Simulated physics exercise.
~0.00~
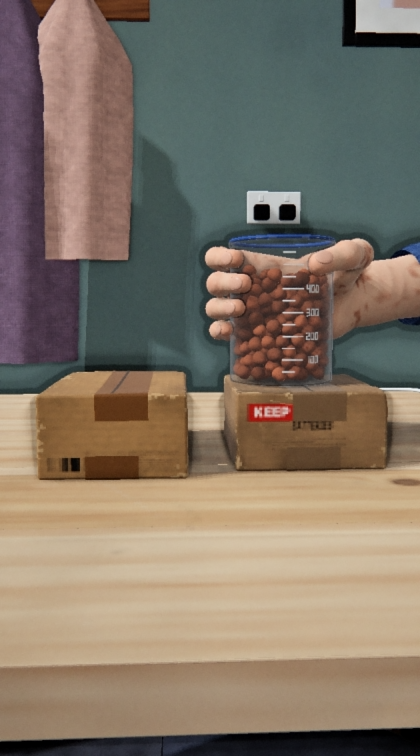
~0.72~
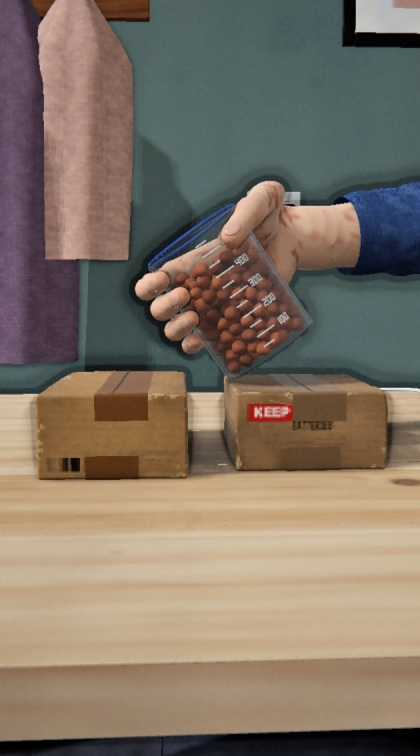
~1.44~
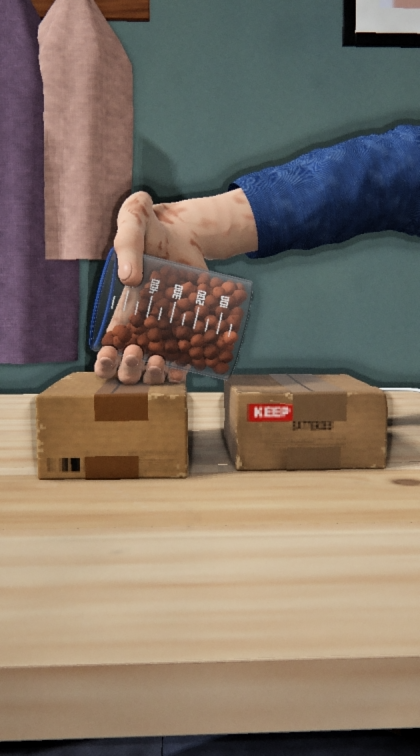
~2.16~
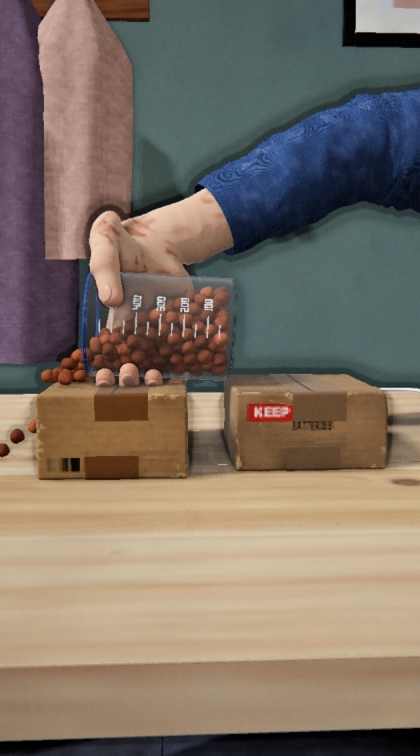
A clear beaker with a blue rim, filled with reddish-brown pellets, stands upright in a hand above the right of two cardboard boxes on a pale wooden table. The view is level from the front, with purple and pink cloths hanging at left against a green wall. The hand, in a blue sleeve, tips the beaker leftward and carries it over to the left box, the pellets staying inside. It lowers the beaker further onto its side, resting it on the box. A few pellets spill from the open end and drop away at left, while most remain inside.
